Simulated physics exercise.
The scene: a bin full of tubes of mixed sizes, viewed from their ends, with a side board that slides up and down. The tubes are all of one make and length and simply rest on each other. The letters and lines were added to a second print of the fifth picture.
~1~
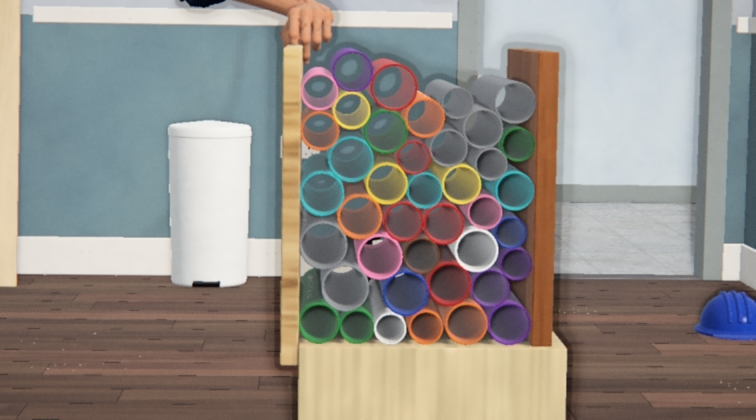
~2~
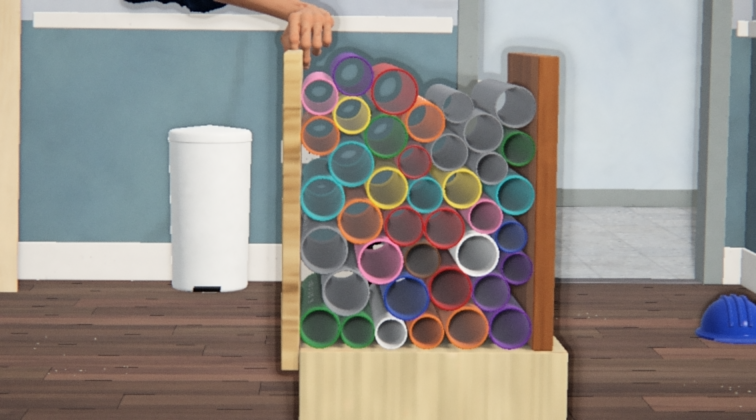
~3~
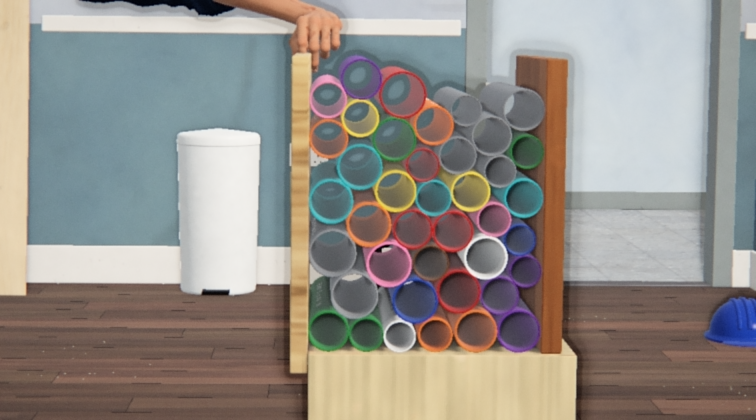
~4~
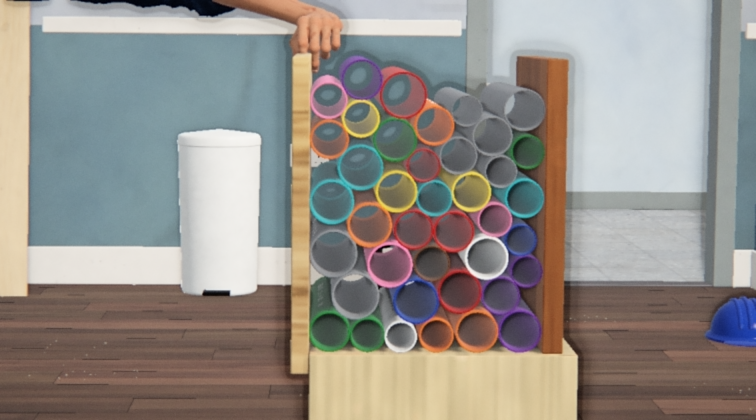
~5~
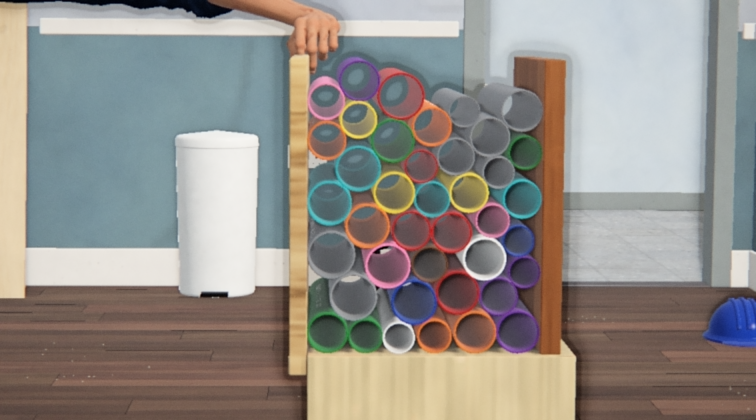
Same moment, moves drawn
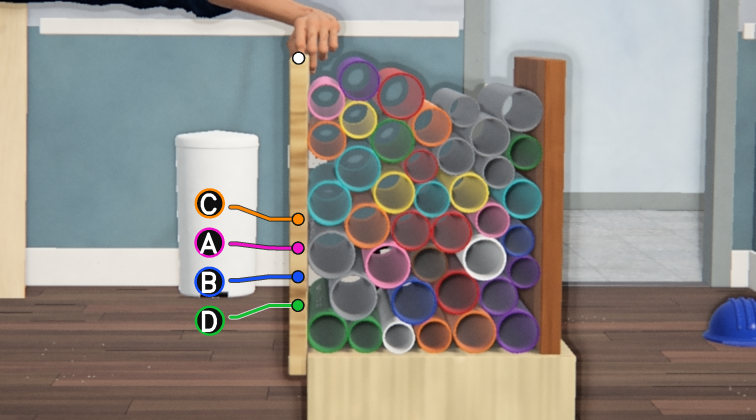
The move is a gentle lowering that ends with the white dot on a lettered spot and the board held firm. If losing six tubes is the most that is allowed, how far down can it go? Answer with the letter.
Slide it to C.
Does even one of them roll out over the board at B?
Yes, at B.
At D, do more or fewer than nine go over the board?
At D, more than nine.
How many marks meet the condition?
The number is one.
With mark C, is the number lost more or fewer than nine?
At C, fewer than nine.
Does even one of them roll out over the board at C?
Yes, at C.
On the marked copy, A at (298, 248); B at (298, 276); C at (298, 219); D at (298, 305); the white dot at (299, 58).
Following C. Soon after the start, top of the board (307, 128).
Later, top of the board (307, 208).
In the end, top of the board (307, 219), four out over the board.
As for the rest, A more than six out over the board; B more than six out over the board; D more than six out over the board.
